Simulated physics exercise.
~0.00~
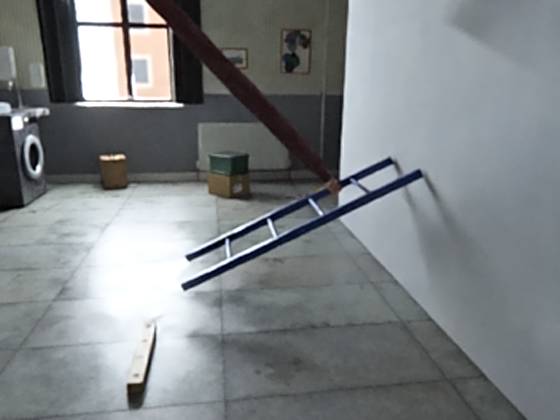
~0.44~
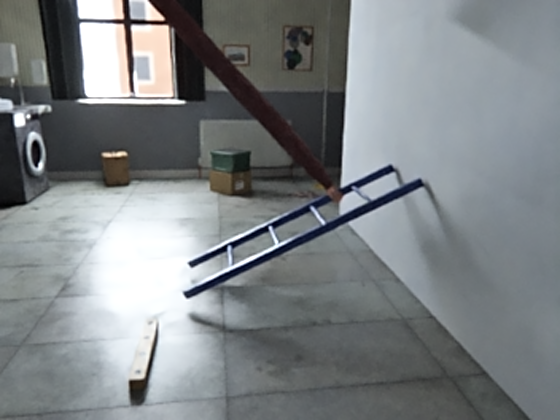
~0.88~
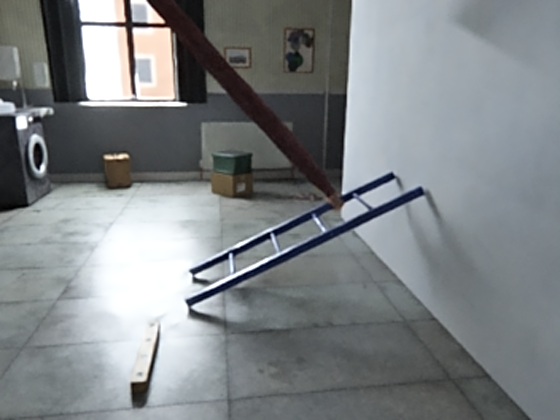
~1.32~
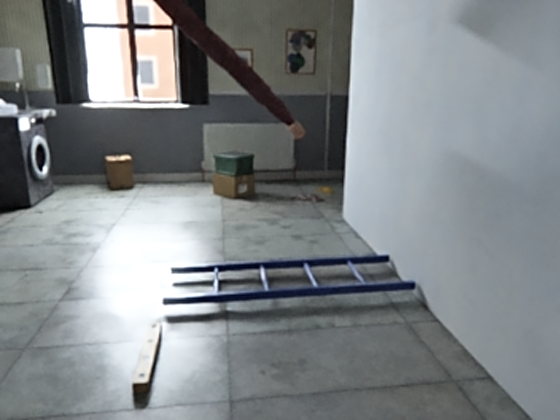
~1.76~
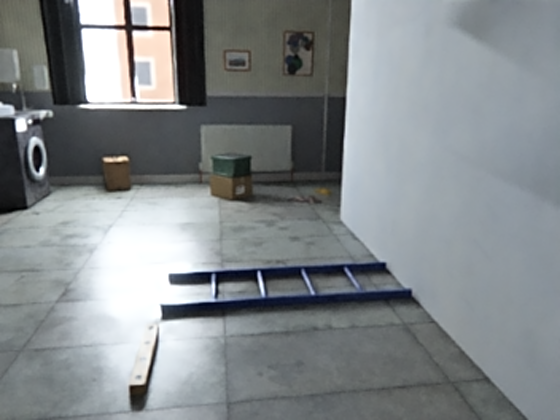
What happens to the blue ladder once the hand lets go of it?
The blue ladder does not stay up at its slant. It slips down and ends up lying flat on the tiled floor.
